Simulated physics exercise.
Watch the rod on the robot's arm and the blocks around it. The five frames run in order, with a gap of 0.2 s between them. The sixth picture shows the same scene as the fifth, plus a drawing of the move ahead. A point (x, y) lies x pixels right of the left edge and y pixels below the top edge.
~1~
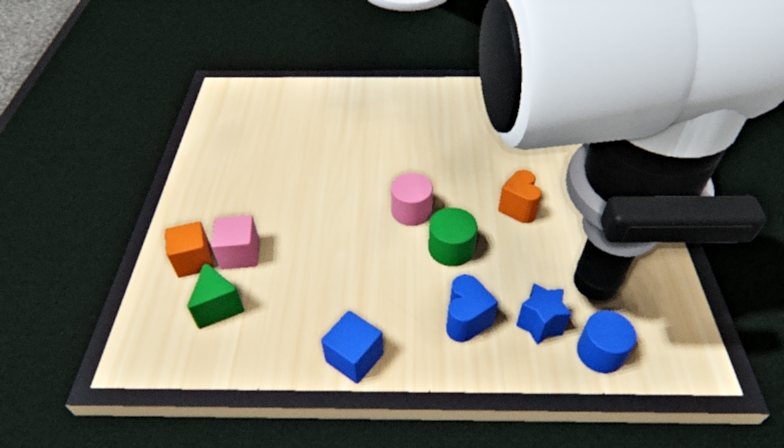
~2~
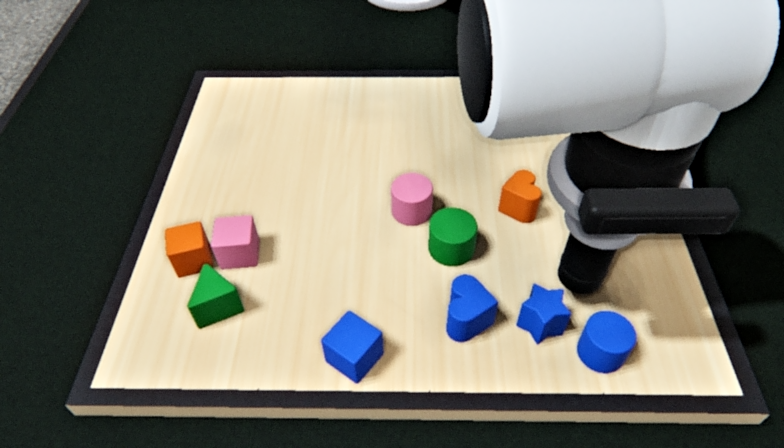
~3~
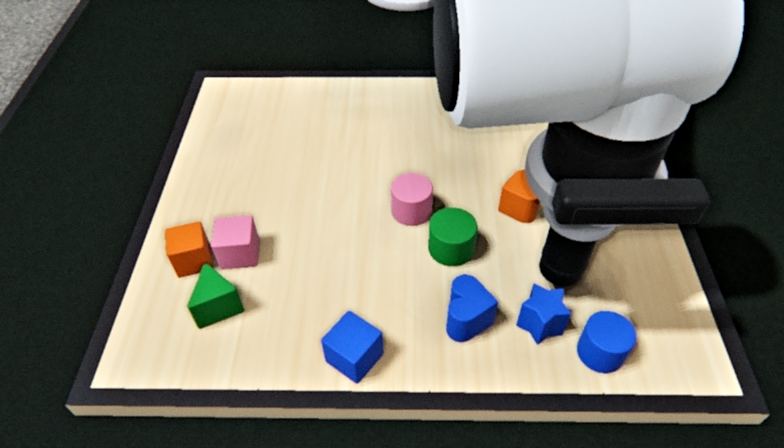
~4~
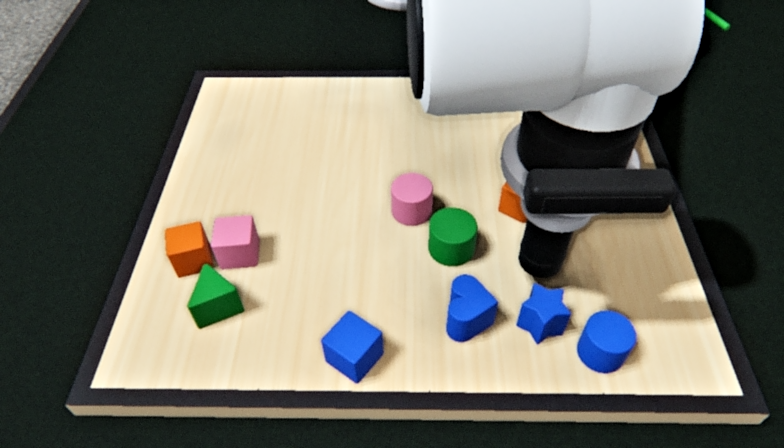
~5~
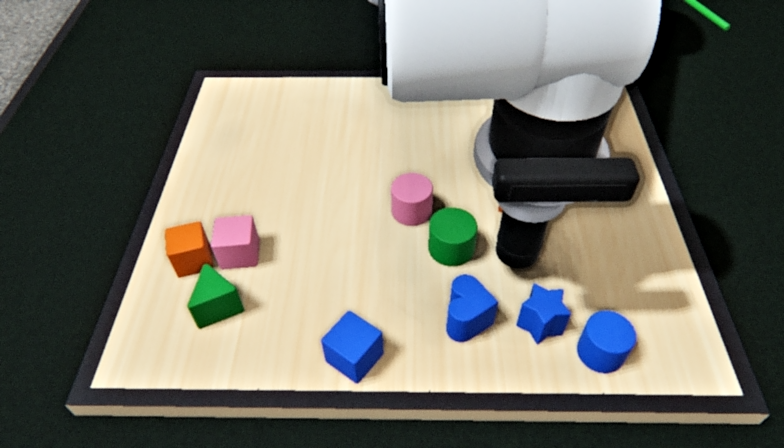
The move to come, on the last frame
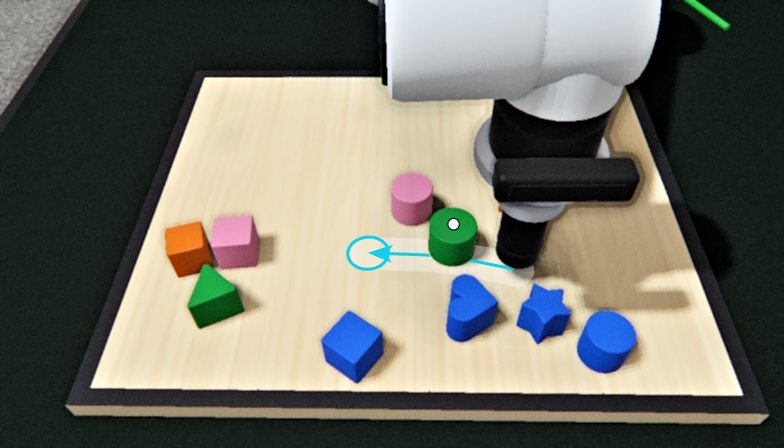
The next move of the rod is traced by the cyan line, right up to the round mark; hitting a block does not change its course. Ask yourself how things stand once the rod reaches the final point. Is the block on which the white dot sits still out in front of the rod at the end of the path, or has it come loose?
Slipped loose.
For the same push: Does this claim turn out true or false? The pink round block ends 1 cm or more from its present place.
True
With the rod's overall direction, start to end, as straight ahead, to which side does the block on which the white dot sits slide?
Side: Right.
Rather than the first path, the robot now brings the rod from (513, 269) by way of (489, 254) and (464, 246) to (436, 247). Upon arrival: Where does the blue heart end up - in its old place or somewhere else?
The answer is that it remains undisturbed.
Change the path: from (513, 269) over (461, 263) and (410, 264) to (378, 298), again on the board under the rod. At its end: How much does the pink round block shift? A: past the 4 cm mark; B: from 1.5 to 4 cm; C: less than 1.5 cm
That would be B.
Path on the board, from (513, 269) by way of (440, 256) to (368, 253); the dot is on the green round block.
On the path given first. One third of the way, rod at (466, 243); pink round block at (410, 185); green round block at (428, 216).
Two thirds of the way, rod at (415, 238); pink round block at (399, 173); green round block at (388, 204).
At the end, rod at (367, 237); pink round block at (398, 172); green round block at (366, 196); blue star in place.
